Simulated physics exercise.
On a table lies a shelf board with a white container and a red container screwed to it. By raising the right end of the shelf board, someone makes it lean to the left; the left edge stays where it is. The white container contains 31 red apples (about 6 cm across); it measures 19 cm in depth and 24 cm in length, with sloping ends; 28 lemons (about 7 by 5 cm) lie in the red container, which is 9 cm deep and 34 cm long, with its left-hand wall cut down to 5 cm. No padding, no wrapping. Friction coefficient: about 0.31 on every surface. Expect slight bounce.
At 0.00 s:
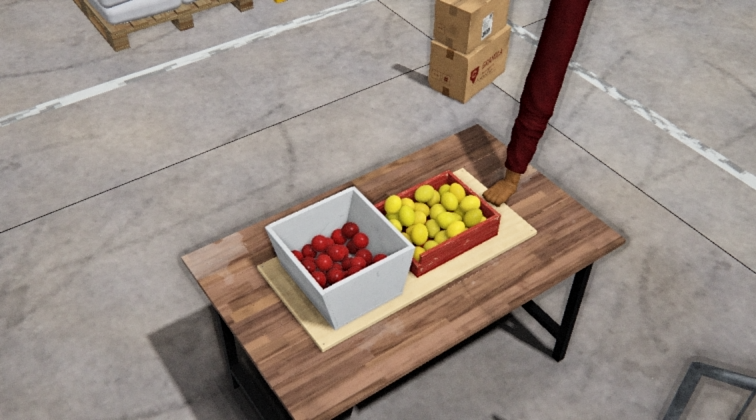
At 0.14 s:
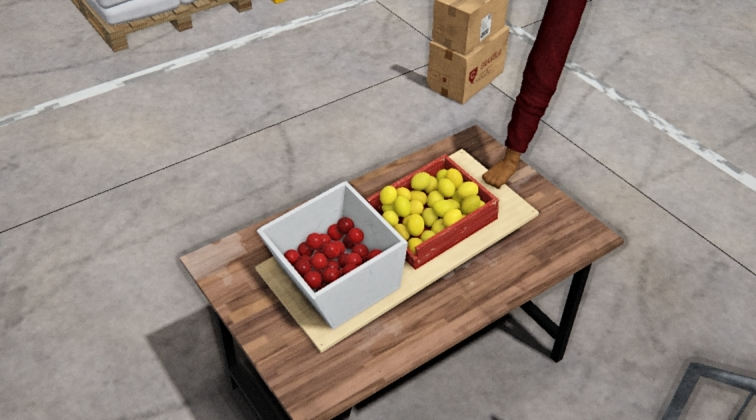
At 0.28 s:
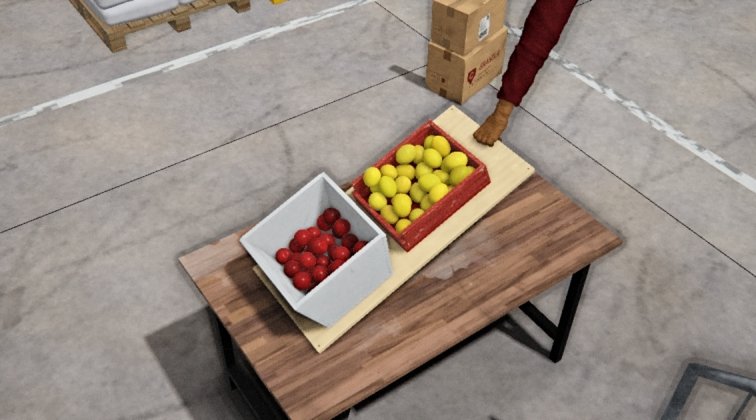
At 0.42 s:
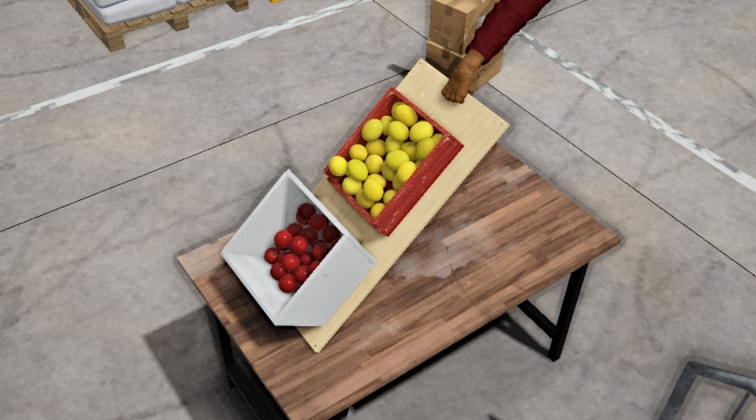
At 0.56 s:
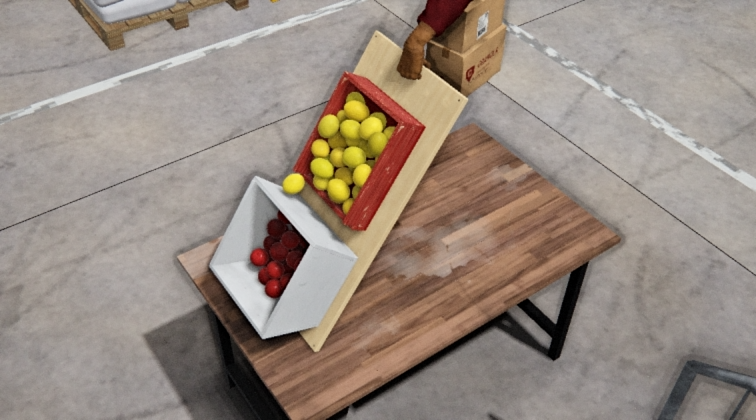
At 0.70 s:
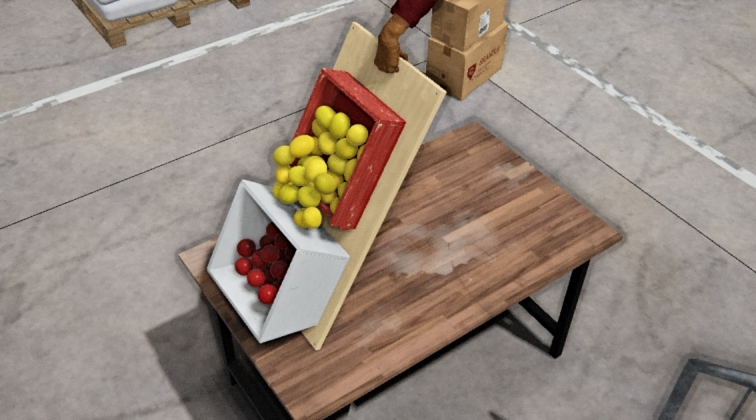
A gloved or brown hand on a dark red sleeve lifts the right end of a pale board on a wooden table, seen from above in a concrete-floored warehouse. On the board sit a white container of red apples at left and a red container of yellow lemons at right, with cardboard boxes behind. The board steepens leftward, fruit shifts, and lemons spill over the red container's lower side toward the white one, the camera still.
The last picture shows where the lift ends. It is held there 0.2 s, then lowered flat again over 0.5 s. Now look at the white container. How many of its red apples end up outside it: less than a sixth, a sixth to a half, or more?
Spillage: Low, beneath a sixth.
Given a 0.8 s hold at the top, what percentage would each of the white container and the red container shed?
That would cost white container 0 per cent of its load and red container 50 per cent.
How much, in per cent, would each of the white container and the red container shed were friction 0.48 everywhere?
White container 0, red container 50 per cent.
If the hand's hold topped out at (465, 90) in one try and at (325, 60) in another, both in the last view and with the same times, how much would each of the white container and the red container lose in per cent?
Loss per try - white container 0 / 30 percent, red container 20 / 90 percent.
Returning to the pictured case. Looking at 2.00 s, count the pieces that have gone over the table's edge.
Number of pieces - roughly 6.
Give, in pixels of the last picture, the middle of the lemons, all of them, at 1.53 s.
Centre approx. (401, 238).
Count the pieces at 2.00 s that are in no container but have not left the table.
Near 8, by my count.
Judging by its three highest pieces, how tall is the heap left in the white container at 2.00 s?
I'd say near 13 cm.
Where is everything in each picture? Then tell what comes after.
In the first frame (each is followed by its nearest rim corner in this view), white container, (324, 291); red container, (421, 255); 0° from level; none out.
In the second frame, white container, (316, 295); red container, (416, 248); 6° from level.
In the third frame, white container, (297, 305); red container, (401, 234); 22° from level.
In the fourth frame, white container, (276, 320); red container, (373, 223); 40° from level.
In the fifth frame, white container, (263, 334); red container, (343, 224); 56° from level; 1 out, the lowest lemon at (294, 184).
In the sixth frame, white container, (260, 338); red container, (330, 225); 62° from level; 2 out.
After 0.91 s, tilt 62°; white container 31 in, 0 out and red container 19 in, 9 out.
After 1.17 s, tilt 27°; white container 30 in, 1 out and red container 14 in, 14 out.
After 1.53 s, tilt 0°; white container 30 in, 1 out and red container 14 in, 14 out.
Outcome (at 2.00 s), white container 30 in, 1 out and red container 14 in, 14 out. Asked share, 1 of 31, 3 per cent.
